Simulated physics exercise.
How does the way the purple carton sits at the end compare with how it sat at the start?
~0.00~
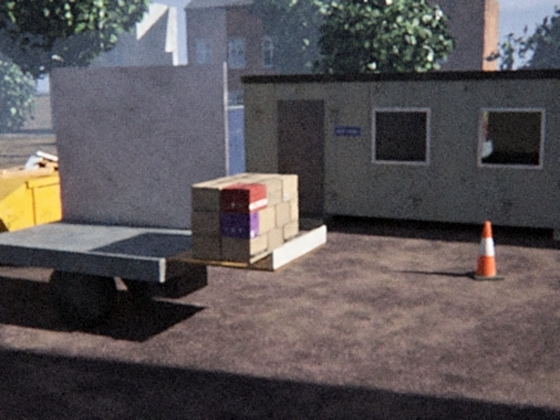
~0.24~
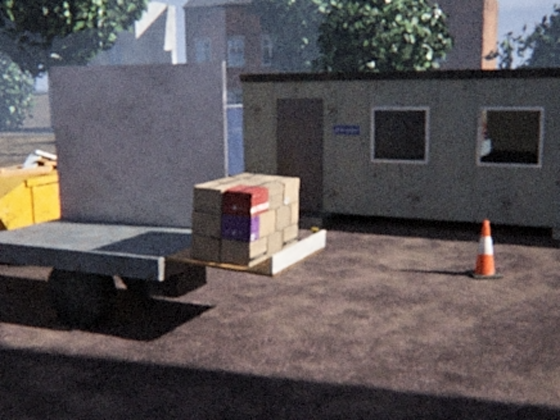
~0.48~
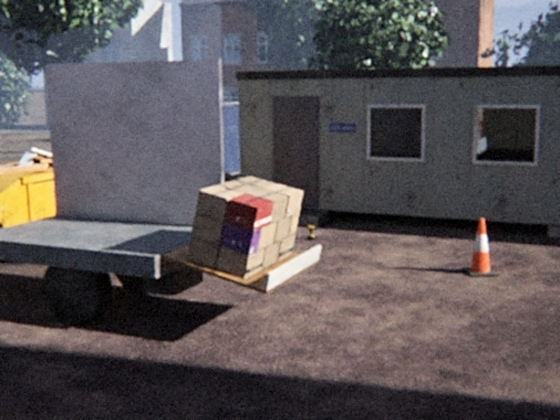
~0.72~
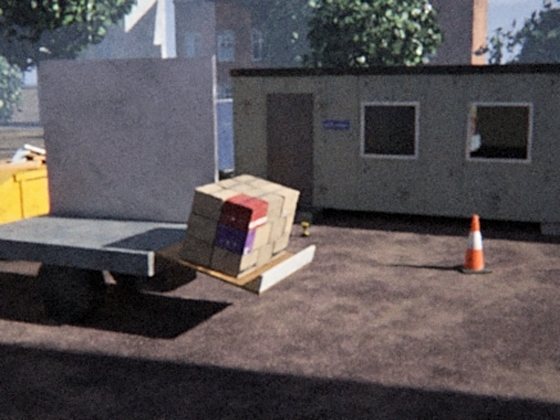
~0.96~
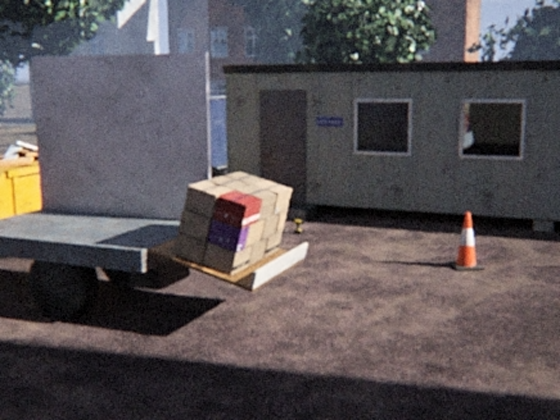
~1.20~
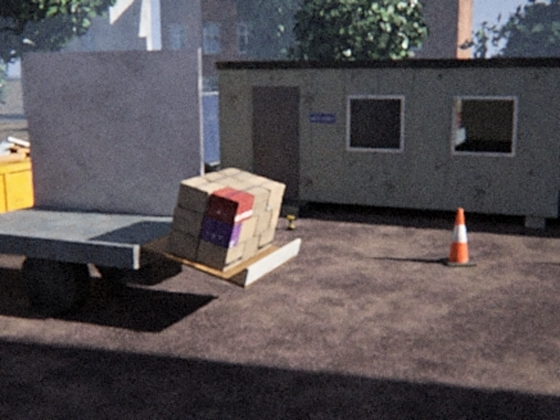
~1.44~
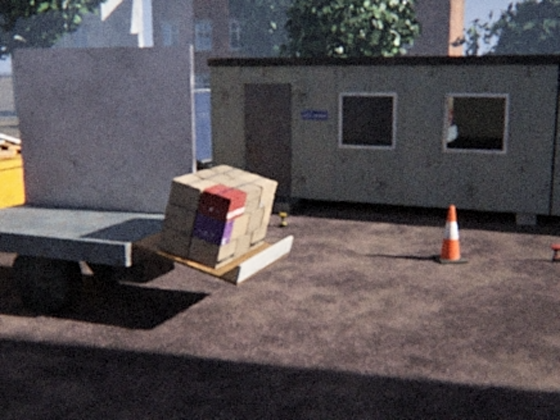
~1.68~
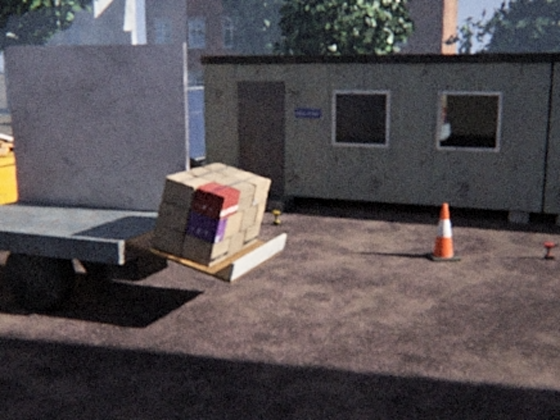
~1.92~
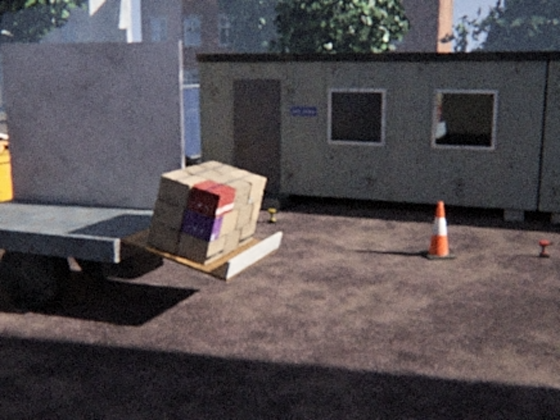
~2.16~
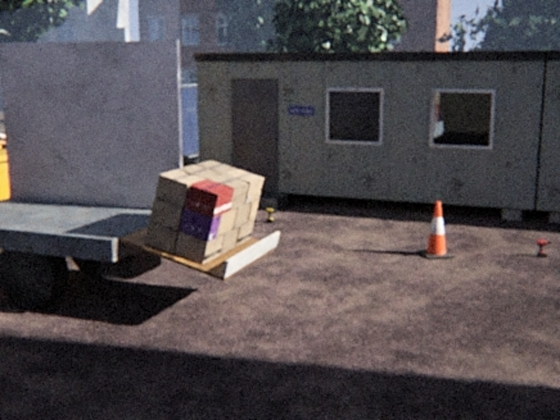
It sat upright at the start, but by the end it was leaning along with the sloping platform.
